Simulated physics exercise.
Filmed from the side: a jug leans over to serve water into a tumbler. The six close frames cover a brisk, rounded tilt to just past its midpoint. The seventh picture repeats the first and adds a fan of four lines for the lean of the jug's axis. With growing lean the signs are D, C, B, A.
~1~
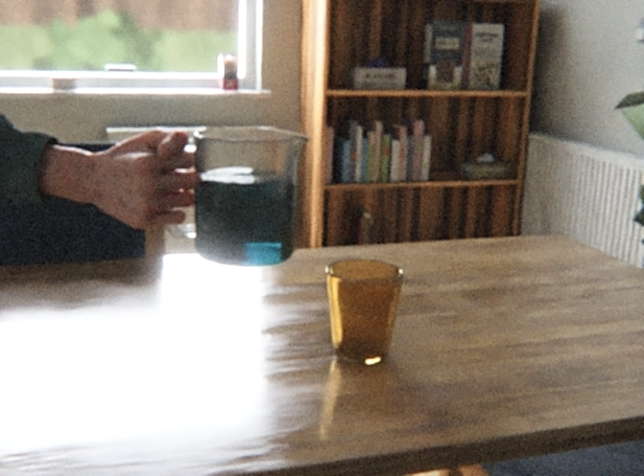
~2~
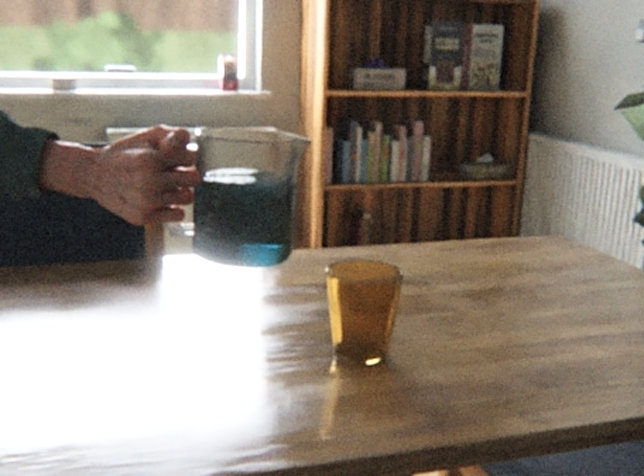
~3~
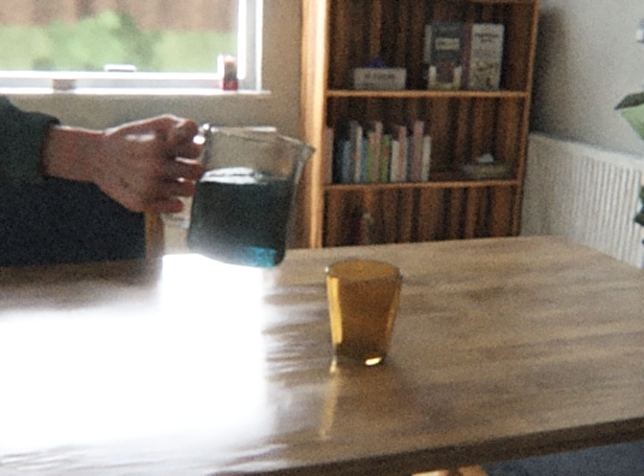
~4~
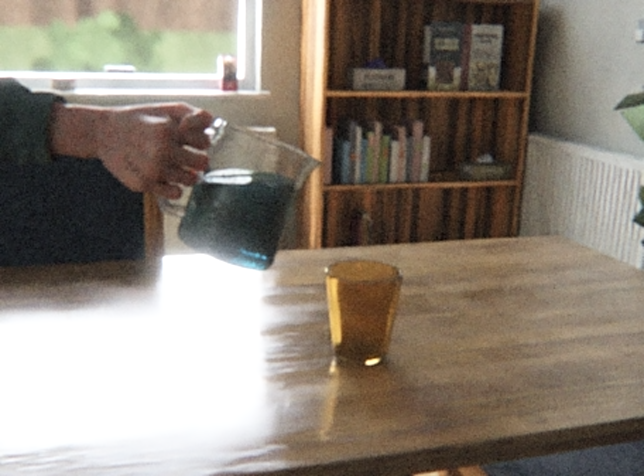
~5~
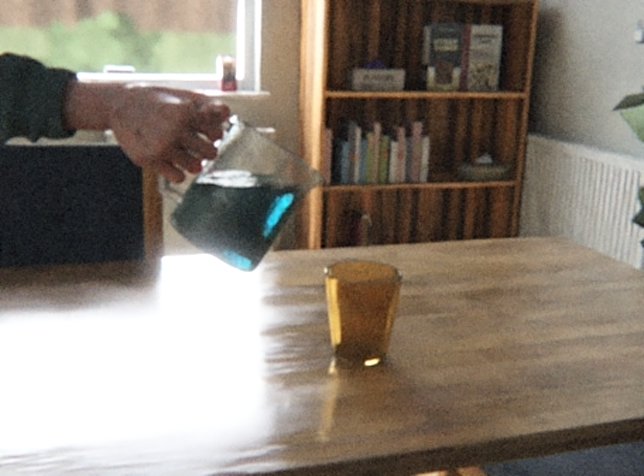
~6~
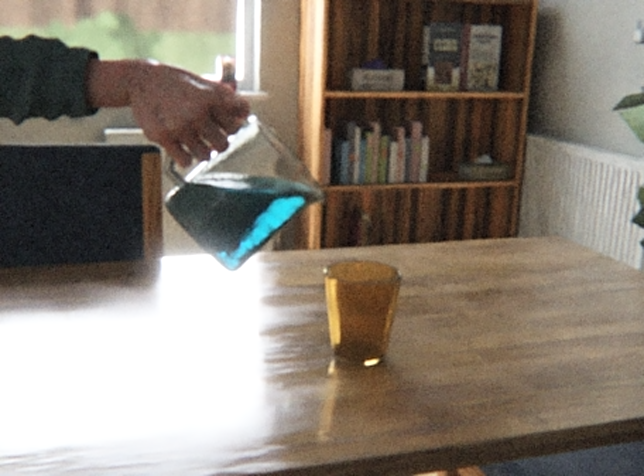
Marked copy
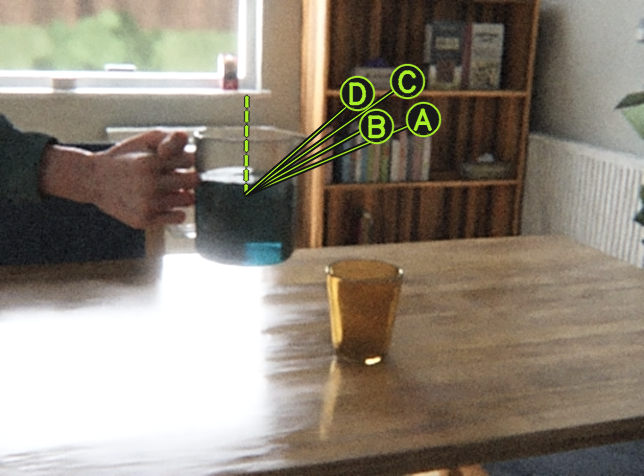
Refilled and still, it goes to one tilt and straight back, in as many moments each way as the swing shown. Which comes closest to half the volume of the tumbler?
B.
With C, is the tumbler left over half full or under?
Under.
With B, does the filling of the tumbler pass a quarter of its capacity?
Yes, it does.
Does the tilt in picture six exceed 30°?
Yes.
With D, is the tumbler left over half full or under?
Under.
In lime, A at (408, 126); B at (359, 131); C at (393, 91); D at (345, 107).
With A, the tumbler ends with about 67 % of what it can hold.
With B, the tumbler ends with about 48 % of what it can hold.
With C, the tumbler ends with about 29 % of what it can hold.
With D, the tumbler ends with about 16 % of what it can hold.
